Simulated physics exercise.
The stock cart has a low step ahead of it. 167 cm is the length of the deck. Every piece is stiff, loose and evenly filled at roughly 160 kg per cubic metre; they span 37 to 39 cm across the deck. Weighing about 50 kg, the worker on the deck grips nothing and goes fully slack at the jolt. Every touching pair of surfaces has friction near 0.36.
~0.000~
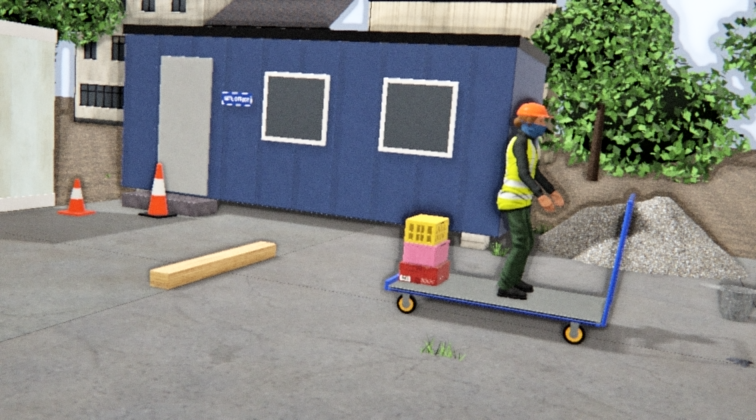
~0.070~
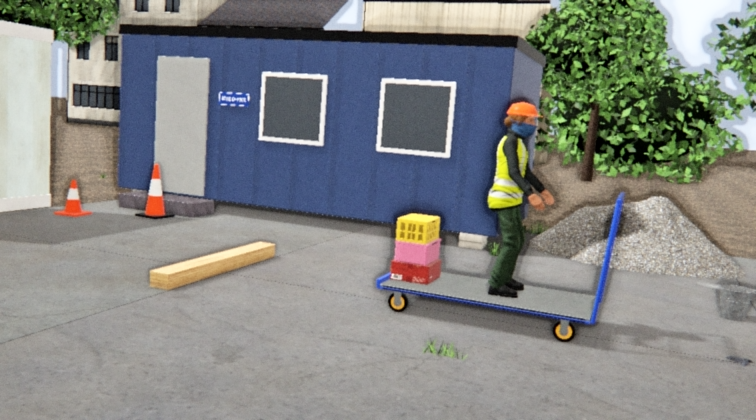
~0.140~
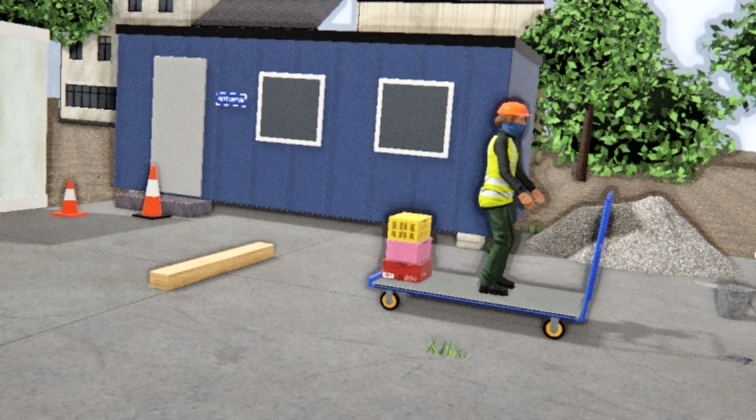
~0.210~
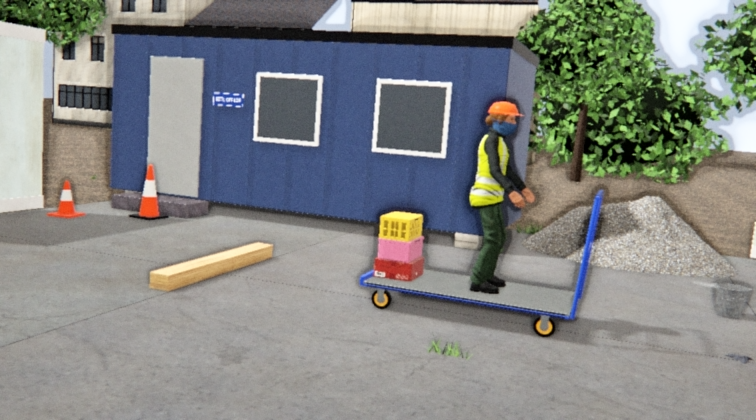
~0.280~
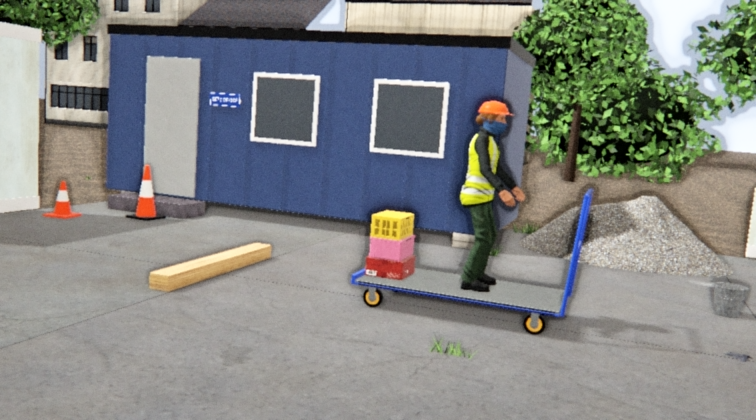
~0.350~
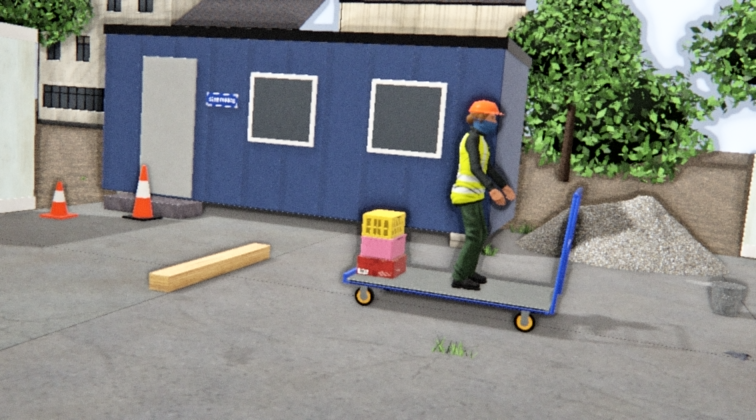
A worker in an orange helmet rides a flat cart carrying stacked crates slowly left.
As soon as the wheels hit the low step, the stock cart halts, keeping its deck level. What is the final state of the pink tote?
The pink tote is no longer aboard.
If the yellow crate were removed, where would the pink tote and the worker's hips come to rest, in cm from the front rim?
Then the pink one ends 60 cm past the front rim, and the hips 60 cm behind it.
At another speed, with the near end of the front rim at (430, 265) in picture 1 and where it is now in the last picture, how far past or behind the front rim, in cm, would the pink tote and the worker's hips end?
In that case pink 90 past, hips 20 past.
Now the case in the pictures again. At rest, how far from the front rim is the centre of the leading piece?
Roughly 40 centimetres beyond the front rim.
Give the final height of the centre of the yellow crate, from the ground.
Roughly 15 centimetres.
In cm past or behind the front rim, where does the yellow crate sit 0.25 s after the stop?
Around 0 cm beyond the front rim.
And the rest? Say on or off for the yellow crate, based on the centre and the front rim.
End result - yellow: Goes over.
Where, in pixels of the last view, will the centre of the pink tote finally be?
End point: About (200, 244) px.
The wheels strike at 1.61 s.
After 1.86 s the pink tote is 5 cm behind the rim, tilted 10°, near (223, 223) in the last picture's view.
After 2.16 s the pink tote is 6 cm past the rim, tilted 70°, near (213, 229) in the last picture's view.
After 2.61 s the pink tote is 20 cm past the rim, tilted 120°, near (200, 244) in the last picture's view.
When all is still (3.8 s), past the rim, pink tote and yellow crate; behind it, red parcel and the worker's hips.
